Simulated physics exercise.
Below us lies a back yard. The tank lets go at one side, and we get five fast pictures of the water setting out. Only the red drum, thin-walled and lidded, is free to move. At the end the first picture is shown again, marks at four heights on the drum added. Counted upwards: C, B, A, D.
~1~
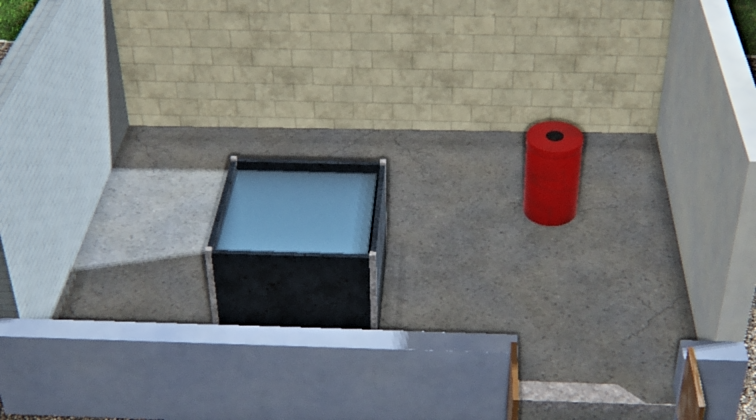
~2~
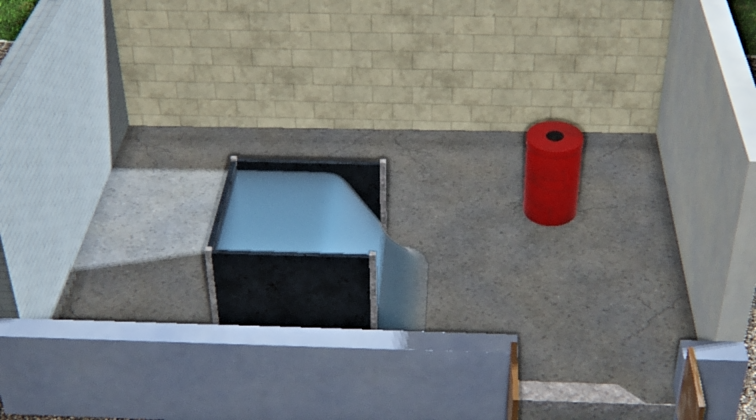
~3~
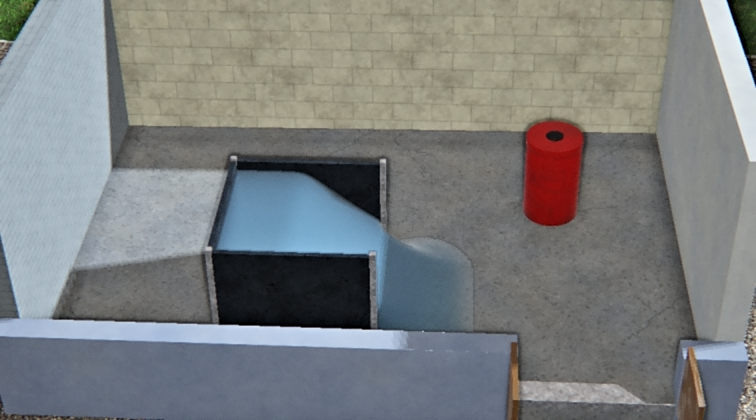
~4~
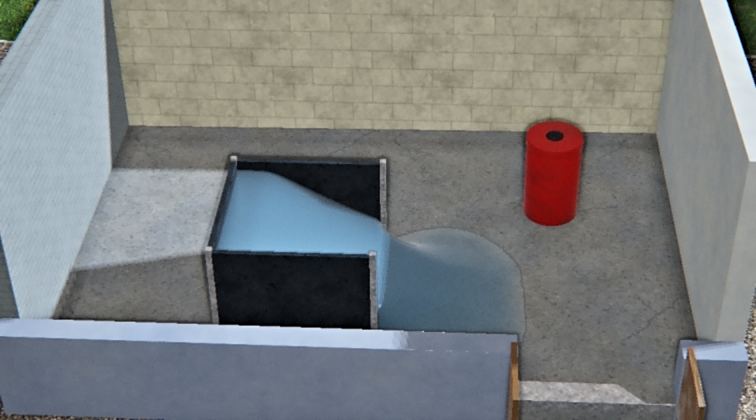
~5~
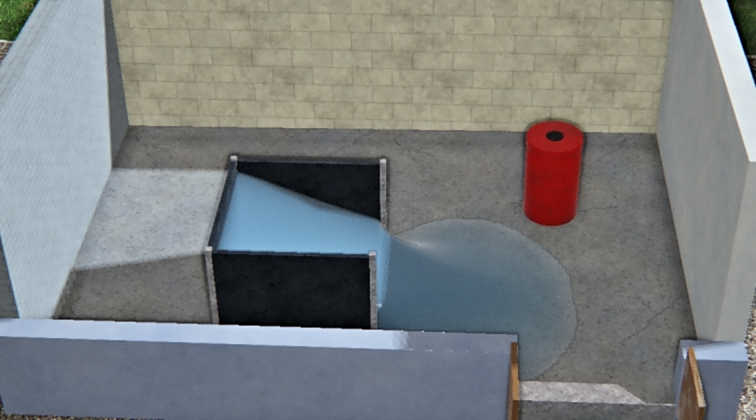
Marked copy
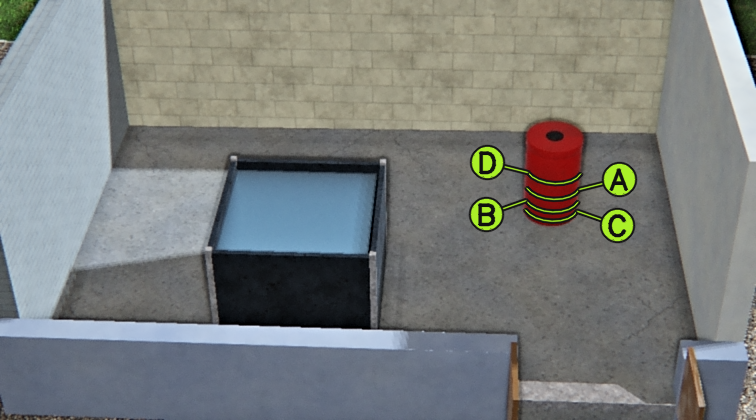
In a walled back yard, the right side of a full, dark-sided tank opened and water poured out, spreading across the ground in a widening pool while the red drum stayed where it was.
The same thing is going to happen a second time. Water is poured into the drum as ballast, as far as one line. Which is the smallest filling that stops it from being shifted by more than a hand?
Choose A.
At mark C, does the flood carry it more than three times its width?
Yes, clearly.
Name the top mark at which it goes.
That is mark B.
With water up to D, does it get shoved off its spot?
No, that is safe.
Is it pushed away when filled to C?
Yes.
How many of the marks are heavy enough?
Two of the four.
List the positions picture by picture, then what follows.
The first picture shows lid of the red drum at (556, 136); tank full, its middle at (300, 212); open gate at (598, 342).
In the second picture, 3 % of the ground under water, its edge towards the drum at (414, 253).
In the third picture, 6 % of the ground under water, its edge towards the drum at (459, 257).
In the fourth picture, 11 % of the ground under water, its edge towards the drum at (498, 250).
The fifth picture shows lid of the red drum at (556, 136); 16 % of the ground under water, its edge towards the drum at (523, 238).
In lime, A at (553, 199); B at (552, 212); C at (552, 221); D at (555, 183); from the bottom up C, B, A, D.
Choosing A, it does not move.
Choosing B, it is pushed about its own width away.
Choosing C, it is pushed about 6 times its own width away.
Choosing D, it does not move.
